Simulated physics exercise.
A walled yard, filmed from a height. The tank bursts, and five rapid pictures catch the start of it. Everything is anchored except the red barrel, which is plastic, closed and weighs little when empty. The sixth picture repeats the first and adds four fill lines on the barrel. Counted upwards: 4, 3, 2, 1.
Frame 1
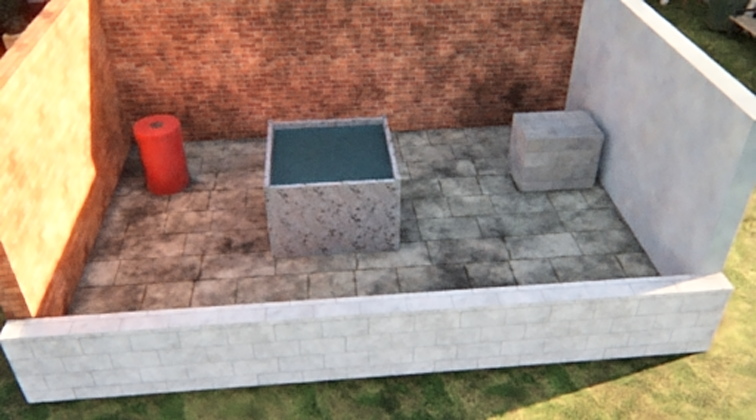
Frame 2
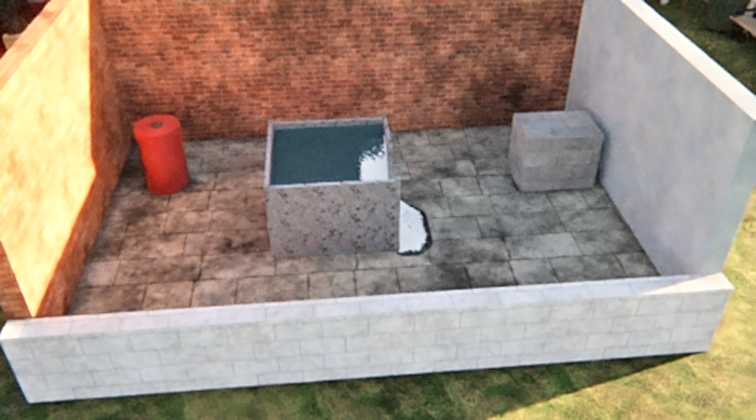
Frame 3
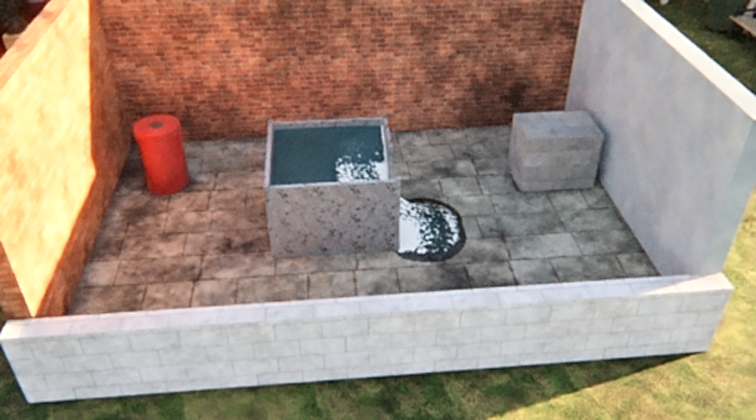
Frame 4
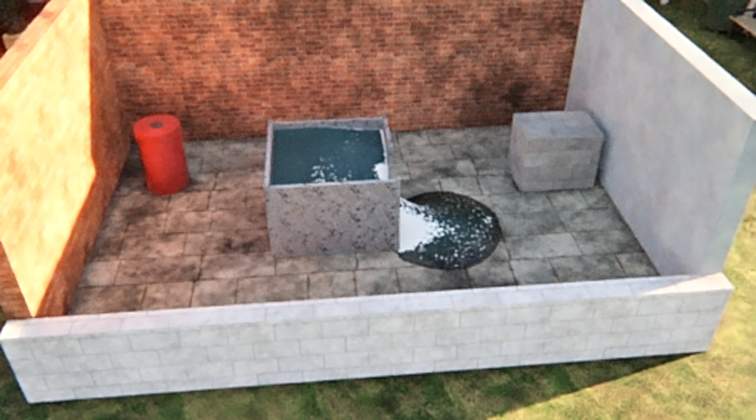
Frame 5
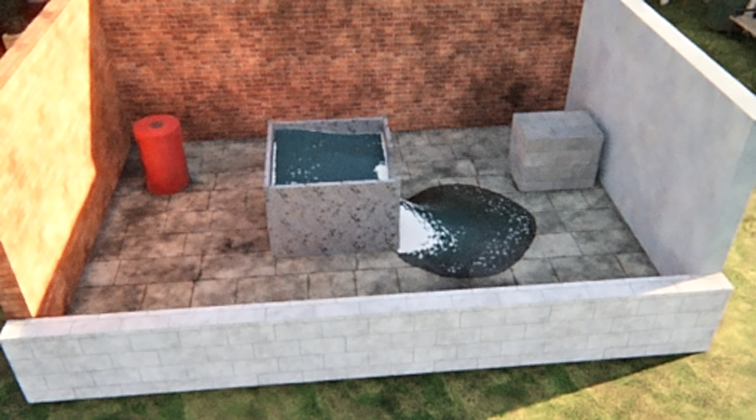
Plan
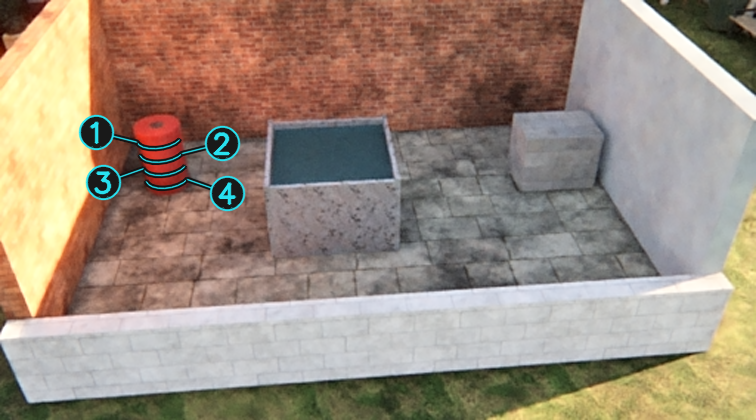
The clip opens on a walled yard with a full stone tank between a red barrel on the left and a gray block on the right. Water pours from the tank's right side onto the dry paving, foaming white, and spreads rightward into a wide, dark puddle, while the barrel stays still.
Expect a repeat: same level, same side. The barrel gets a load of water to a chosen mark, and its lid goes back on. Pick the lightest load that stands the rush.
Mark 4 just does it.
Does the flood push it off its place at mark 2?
No.
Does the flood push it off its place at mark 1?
No, not at all.
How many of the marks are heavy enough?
All four.
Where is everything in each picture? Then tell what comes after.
Lid of the red barrel at (156, 125); tank full, its middle at (330, 155).
Water covers 2 % of the ground and is seen nearest the barrel at (412, 210).
Water covers 3 % of the ground and is seen nearest the barrel at (410, 205).
Water covers 6 % of the ground and is seen nearest the barrel at (414, 203).
Lid of the red barrel at (156, 125); water covers 10 % of the ground and is seen nearest the barrel at (412, 206).
On the marked copy, 1 at (155, 148); 2 at (158, 162); 3 at (161, 175); 4 at (164, 188); from the bottom up 4, 3, 2, 1.
With 1, it does not move.
With 2, it does not move.
With 3, it does not move.
With 4, it does not move.
